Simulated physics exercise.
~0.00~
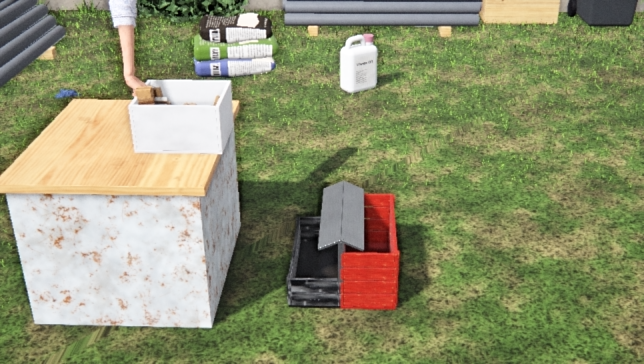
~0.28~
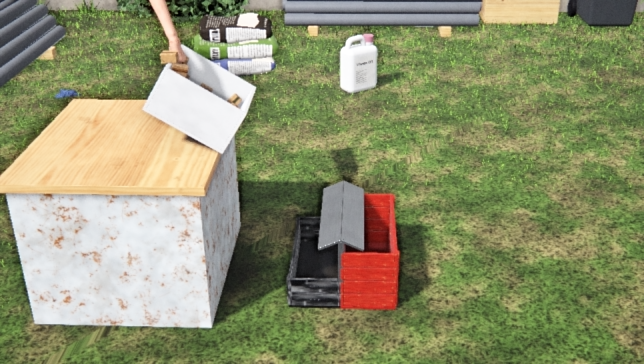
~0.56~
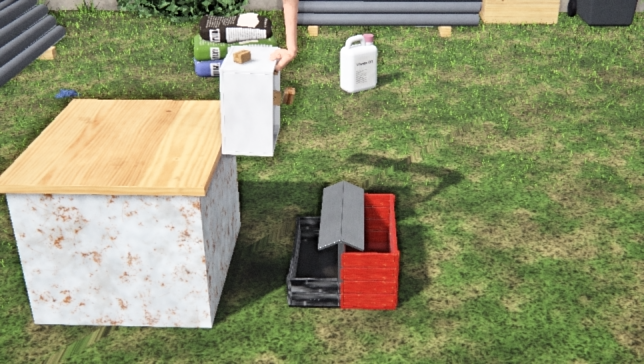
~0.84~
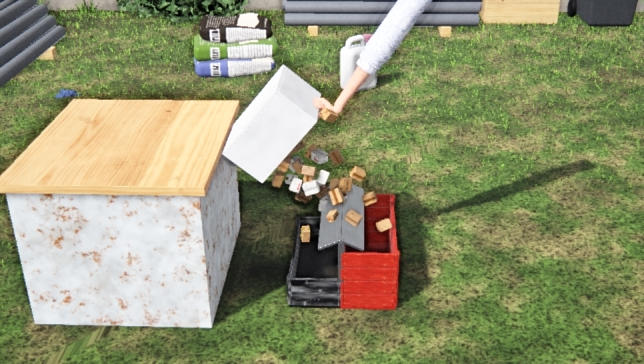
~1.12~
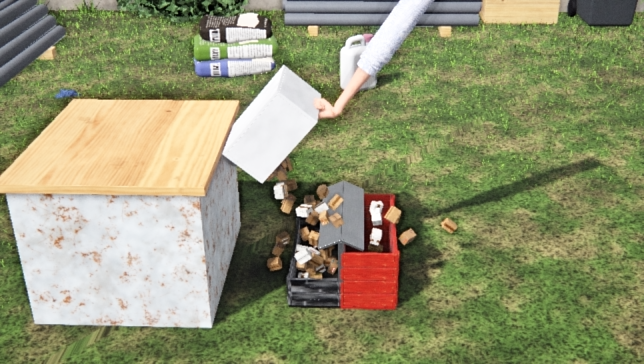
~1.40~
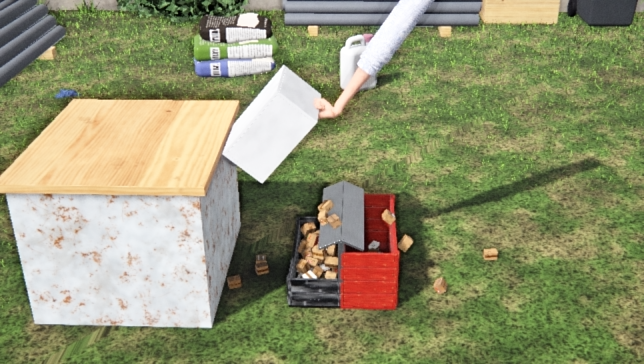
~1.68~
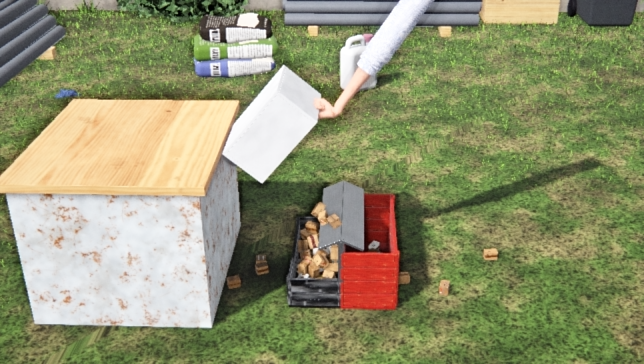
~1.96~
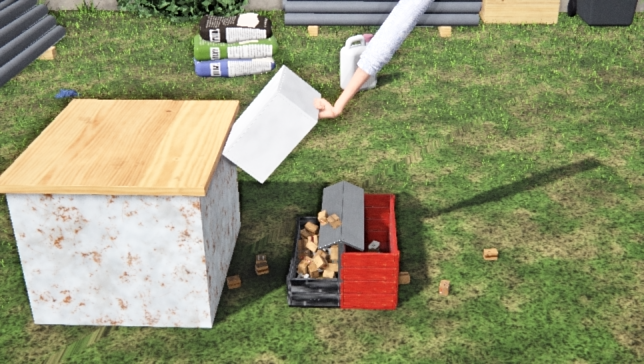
In the video, a hand tips a white box off a wooden-topped bench, spilling small brown and white parcels over a grey ridge between a black trough and a red tub; most settle in the trough, some in the tub, and a few on the grass.
